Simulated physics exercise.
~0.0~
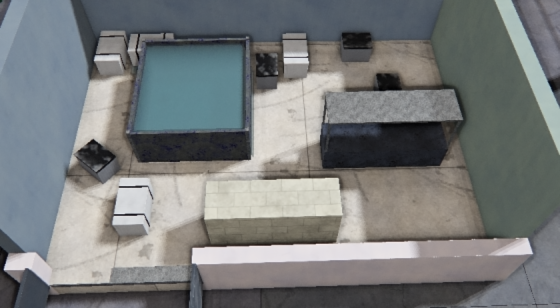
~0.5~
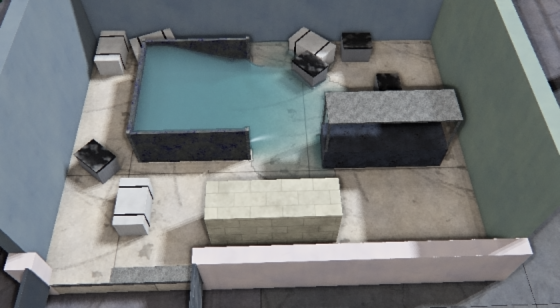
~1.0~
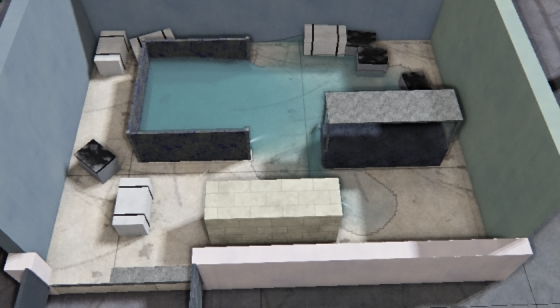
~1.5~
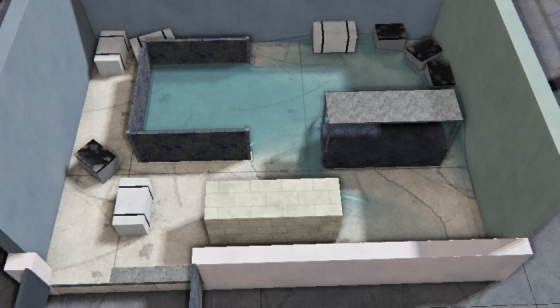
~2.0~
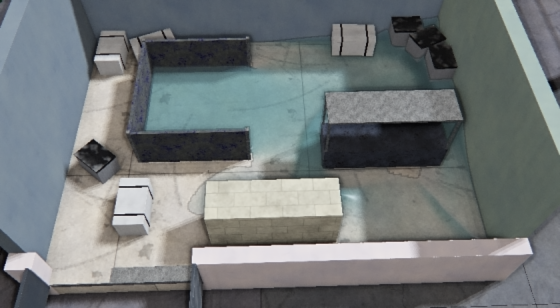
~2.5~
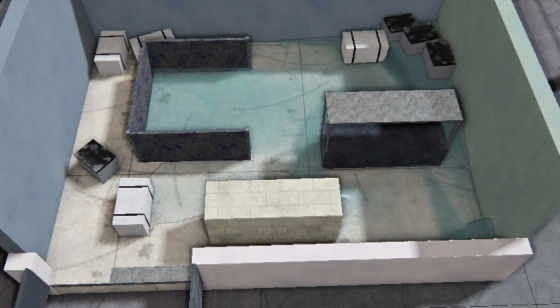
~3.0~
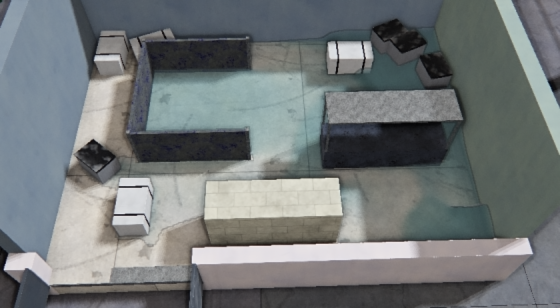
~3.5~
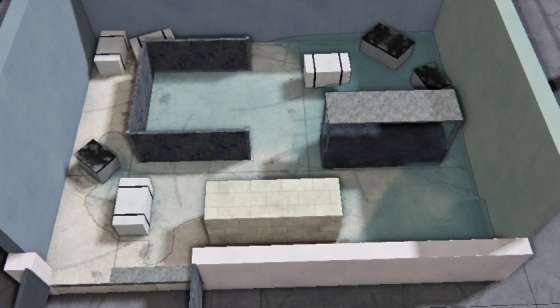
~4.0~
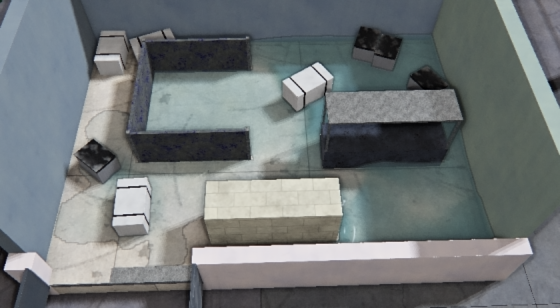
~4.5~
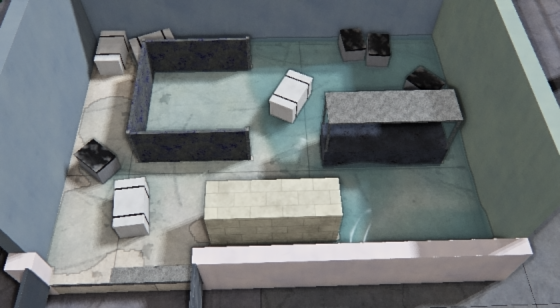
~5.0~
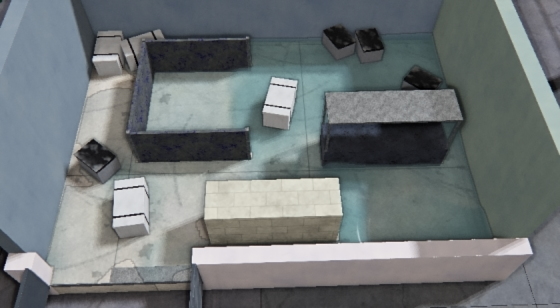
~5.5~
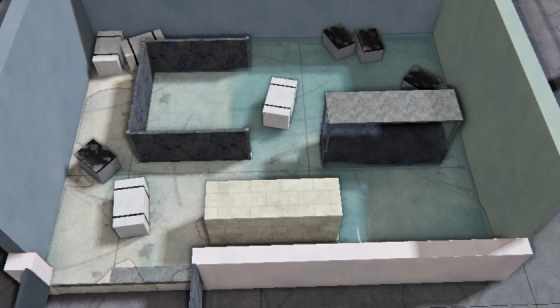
Water spills from the open tank, pushes several boxes right, then they drift back left and settle.
